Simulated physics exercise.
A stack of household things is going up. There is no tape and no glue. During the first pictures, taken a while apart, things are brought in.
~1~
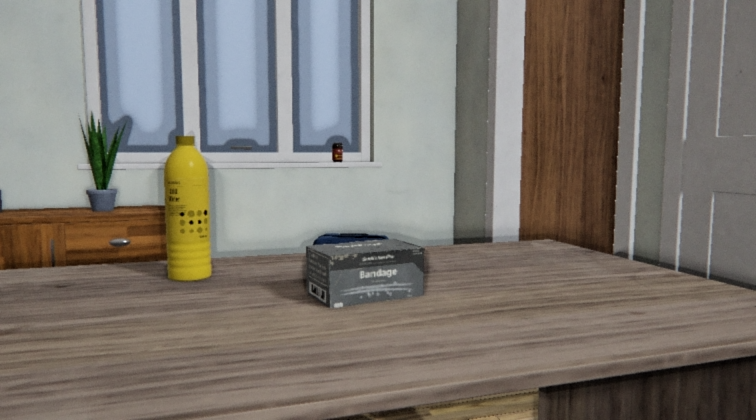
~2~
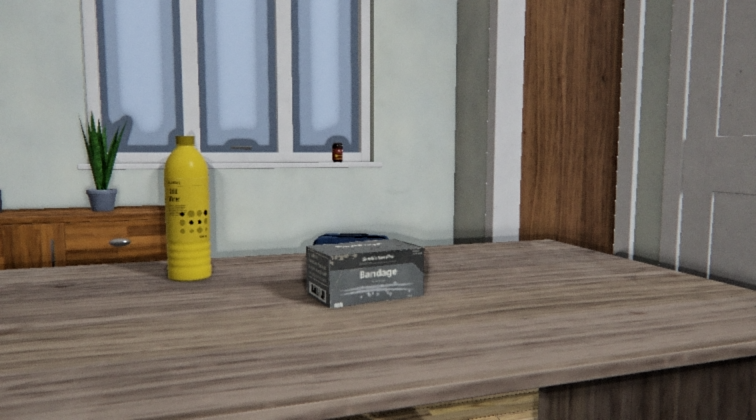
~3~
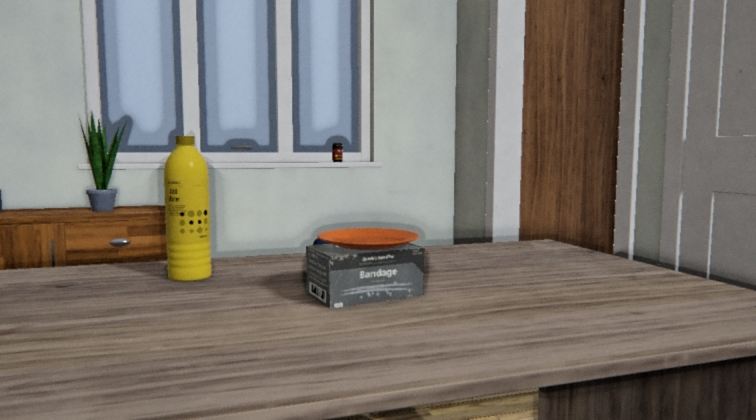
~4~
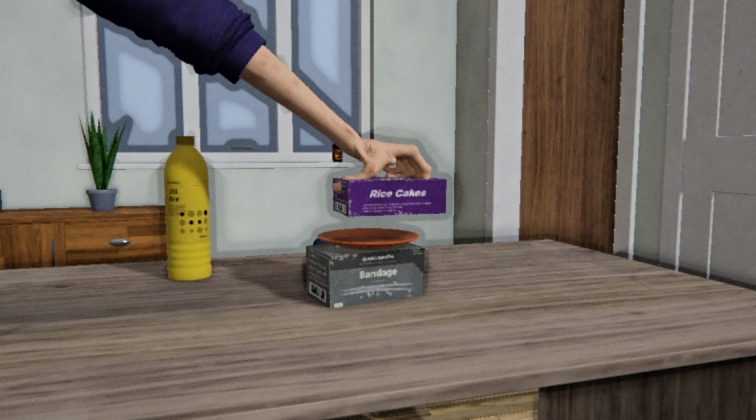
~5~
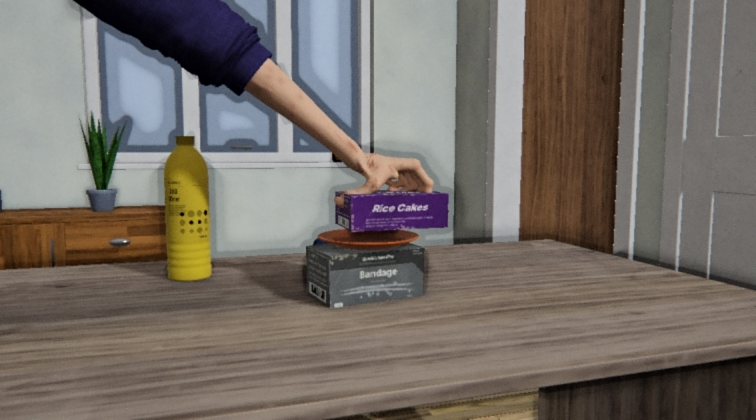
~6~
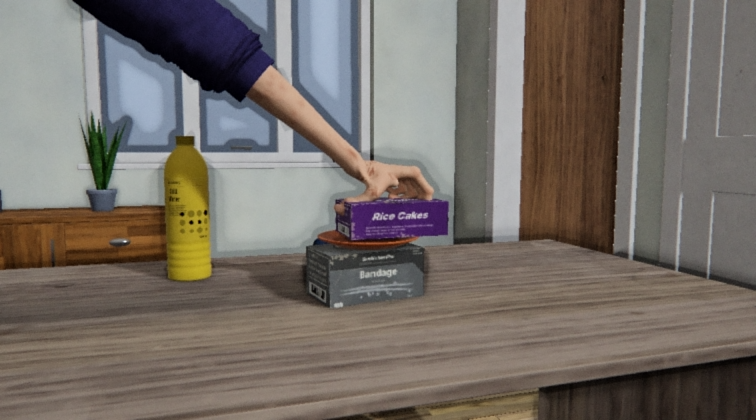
A hand lowering a purple rice cakes box onto an orange plate atop a grey bandage box, beside a yellow bottle.
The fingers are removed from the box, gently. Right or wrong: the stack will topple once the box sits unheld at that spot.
Wrong.
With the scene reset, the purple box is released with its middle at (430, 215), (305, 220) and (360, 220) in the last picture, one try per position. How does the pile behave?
The pile collapses in the first case, collapses in the second case and remains standing in the third case.
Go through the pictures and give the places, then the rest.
In the first picture, the last thing is not in view yet; yellow bottle (188, 207).
In the second picture, the last thing is not in view yet.
In the third picture, the last thing is not in view yet; grey box (365, 271).
In the fourth picture, coming down; purple box (388, 195); yellow bottle (188, 207).
In the fifth picture, coming down; purple box (391, 209); orange plate (368, 240).
In the sixth picture, in place under the hand; purple box (391, 217); grey box (365, 271).
Then, 0.20 s after the last picture, nothing has stirred.
Then, 0.60 s after the last picture, purple box resting near (391, 217).
At rest, all 4 in place. Seen from the same camera at the end, purple box near (391, 217). The pile keeps its balance.
